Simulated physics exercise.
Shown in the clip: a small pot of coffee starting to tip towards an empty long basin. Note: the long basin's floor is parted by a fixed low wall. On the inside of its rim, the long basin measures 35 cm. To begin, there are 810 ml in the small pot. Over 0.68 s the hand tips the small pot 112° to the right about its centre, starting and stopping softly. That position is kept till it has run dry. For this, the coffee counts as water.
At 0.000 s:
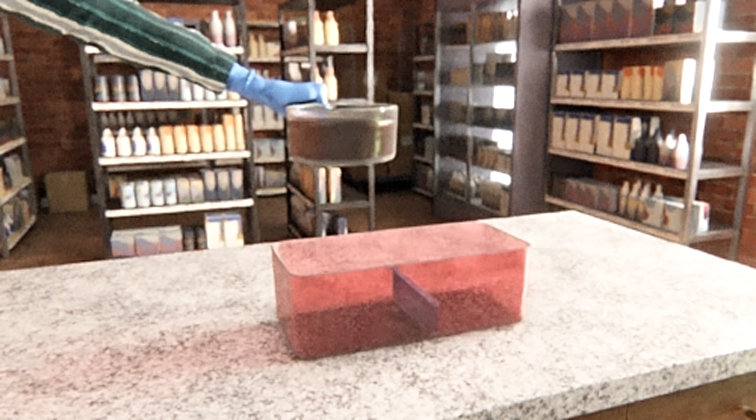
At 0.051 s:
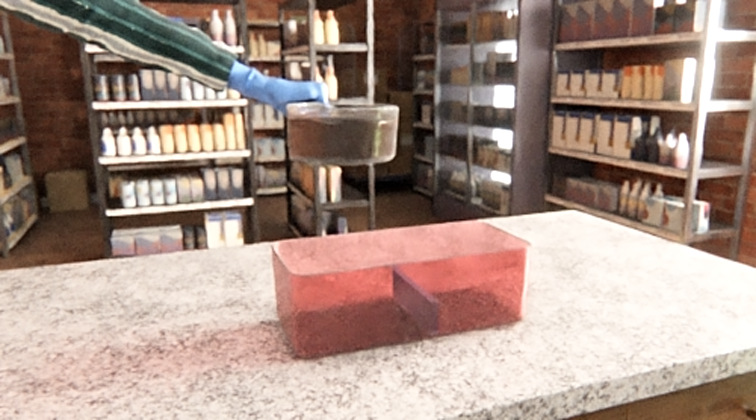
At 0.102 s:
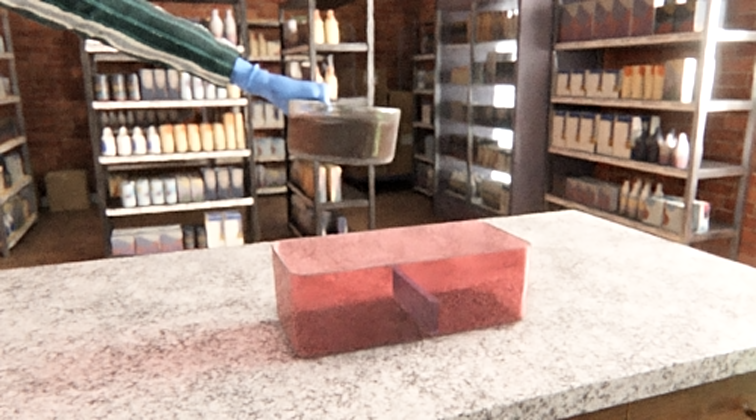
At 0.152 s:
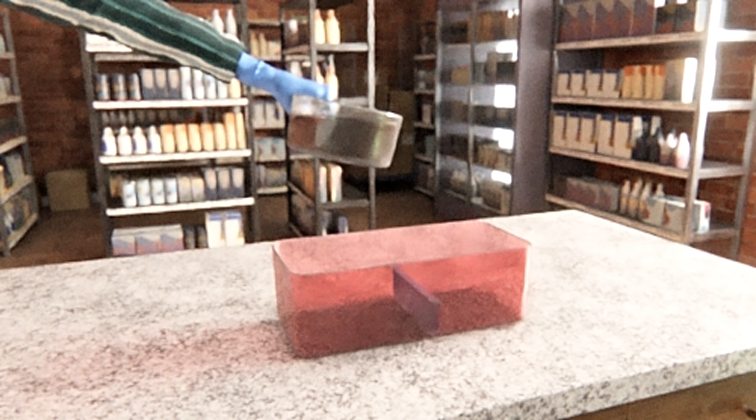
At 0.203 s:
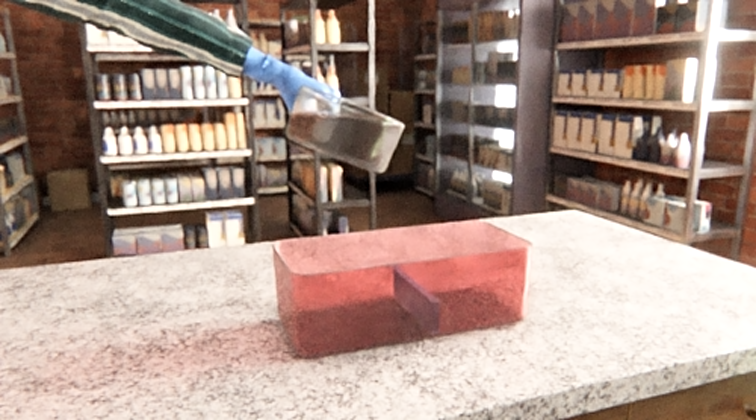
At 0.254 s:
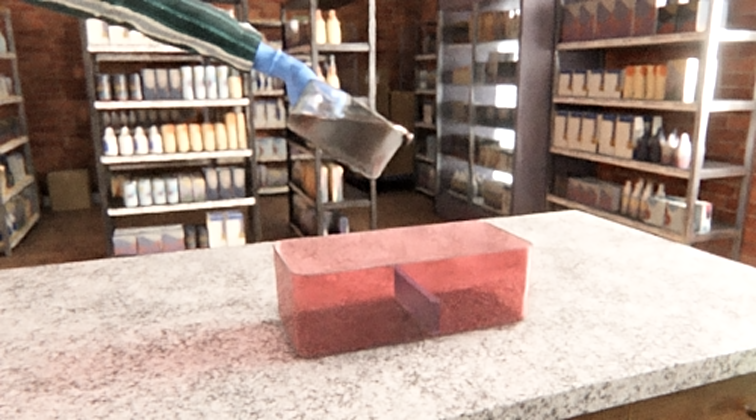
To begin with, a blue-gloved hand in a dark green striped sleeve holds a small clear pot of dark coffee level above a long reddish see-through basin on a speckled counter. The hand then tilts the pot to the right, slightly at first, then more steeply, until coffee reaches its lowered rim.
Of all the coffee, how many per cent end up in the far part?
Roughly 68 per cent.
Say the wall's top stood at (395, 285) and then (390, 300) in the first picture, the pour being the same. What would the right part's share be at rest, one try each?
It comes to 85 per cent, and then 85 per cent.
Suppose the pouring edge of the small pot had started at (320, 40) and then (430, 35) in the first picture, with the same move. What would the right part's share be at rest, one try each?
In turn about 5 and 80 per cent.
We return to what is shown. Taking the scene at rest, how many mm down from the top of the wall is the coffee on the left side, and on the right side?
Left 40 mm, right 24 mm.
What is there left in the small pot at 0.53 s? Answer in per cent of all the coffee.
At that time about 18 in a hundred parts are still held.
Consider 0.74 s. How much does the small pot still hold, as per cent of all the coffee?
About 2 per cent.
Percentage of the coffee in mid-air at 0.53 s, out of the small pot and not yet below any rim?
At that moment, about 46 percent.
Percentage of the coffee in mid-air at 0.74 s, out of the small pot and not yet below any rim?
8 per cent or so.
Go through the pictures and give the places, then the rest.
In the first picture, it leans 0°; its right rim is at (392, 107); the coffee meets the walls at (290, 118) and (389, 115); the long basin's rim runs from (280, 260) to (506, 234); the wall's top is at (413, 285).
In the second picture, it leans 2°; its right rim is at (393, 108); the coffee meets the walls at (290, 117) and (390, 115).
In the third picture, it leans 6°; its right rim is at (395, 112); the coffee meets the walls at (291, 115) and (391, 115).
In the fourth picture, it leans 13°; its right rim is at (397, 118); the coffee meets the walls at (293, 115) and (393, 116).
In the fifth picture, it leans 23°; its right rim is at (398, 128); the coffee meets the walls at (293, 115) and (398, 122); 1 per cent is over the edge.
In the sixth picture, it leans 34°; its right rim is at (397, 139); the coffee meets the walls at (291, 114) and (391, 128); 6 per cent is over the edge.
By 0.53 s the tilt is 99° and 18 per cent is still to pour, 0 is left of the wall and 35 right of it.
By 0.74 s the tilt is 112° and 2 per cent is still to pour, 21 is left of the wall and 69 right of it.
By 0.95 s the tilt is 112° and 0 per cent is still to pour, 30 is left of the wall and 68 right of it.
By 1.18 s the tilt is 112° and 0 per cent is still to pour, 30 is left of the wall and 68 right of it.
At rest 30 per cent lies left of the wall, 68 right of it and 2 outside.
